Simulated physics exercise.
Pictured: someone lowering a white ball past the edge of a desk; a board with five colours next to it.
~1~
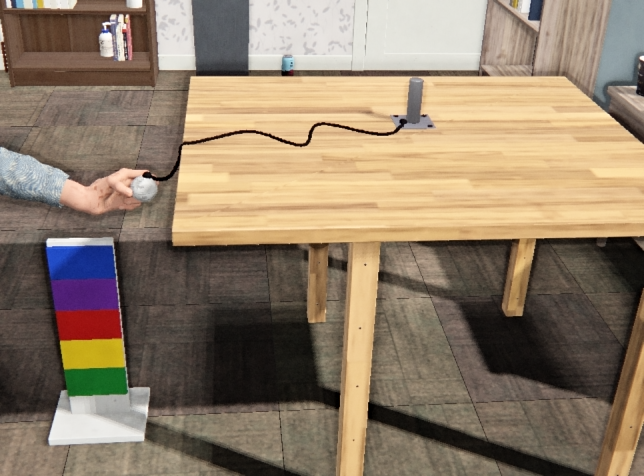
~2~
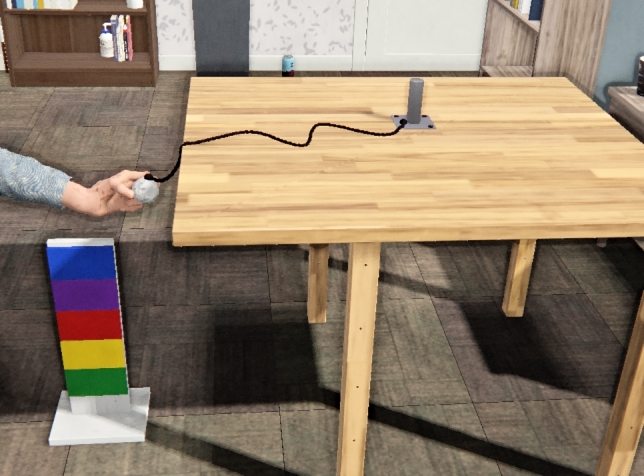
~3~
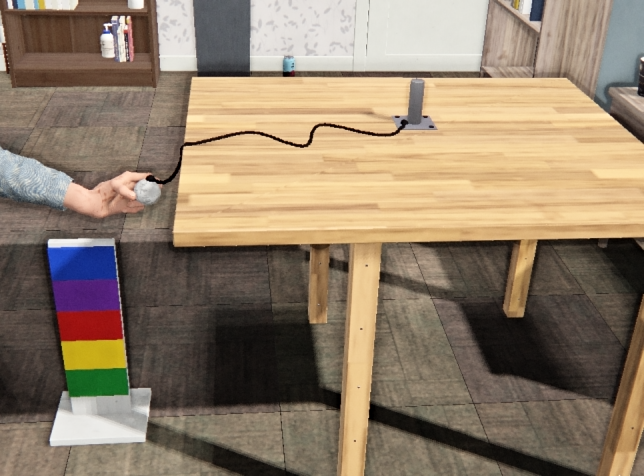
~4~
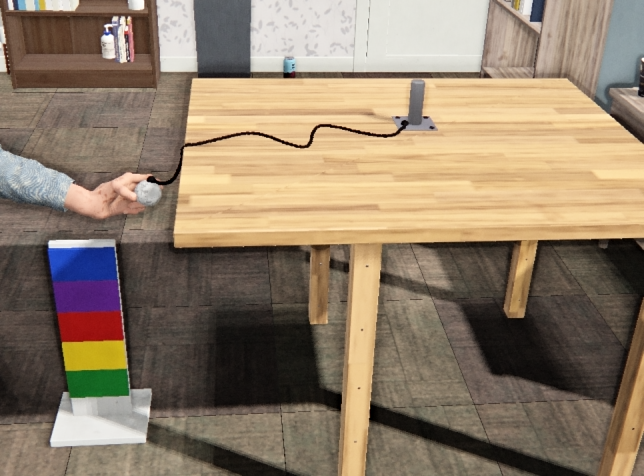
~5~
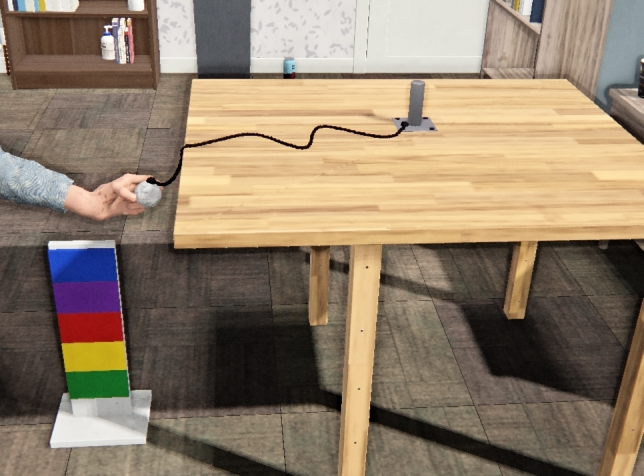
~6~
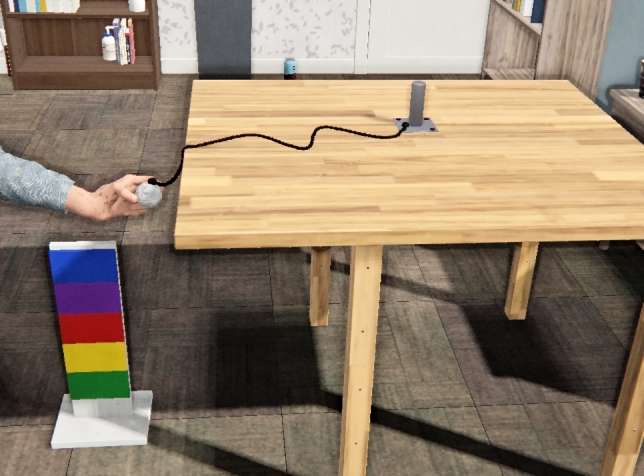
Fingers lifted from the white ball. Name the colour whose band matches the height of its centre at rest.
That would be purple.
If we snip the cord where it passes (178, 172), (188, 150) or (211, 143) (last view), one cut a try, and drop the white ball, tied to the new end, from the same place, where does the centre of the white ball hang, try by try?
In order, it ends up near (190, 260), (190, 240) and (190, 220).
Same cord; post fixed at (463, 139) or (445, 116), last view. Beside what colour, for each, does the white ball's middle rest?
Blue; blue.
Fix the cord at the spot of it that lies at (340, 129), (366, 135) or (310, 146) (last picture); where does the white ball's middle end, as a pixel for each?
Going through the tries, I'd expect close to (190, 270), (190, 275) and lastly (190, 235).
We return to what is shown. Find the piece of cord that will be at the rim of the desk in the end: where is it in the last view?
The point at (263, 136).
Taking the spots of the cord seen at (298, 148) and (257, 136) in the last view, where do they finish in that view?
End points: Roughly (229, 140); roughly (185, 156).
Soon after, ball near (201, 288); level with purple.
Then, ball near (181, 290); level with purple.
At rest, ball near (189, 289); level with purple. At purple.
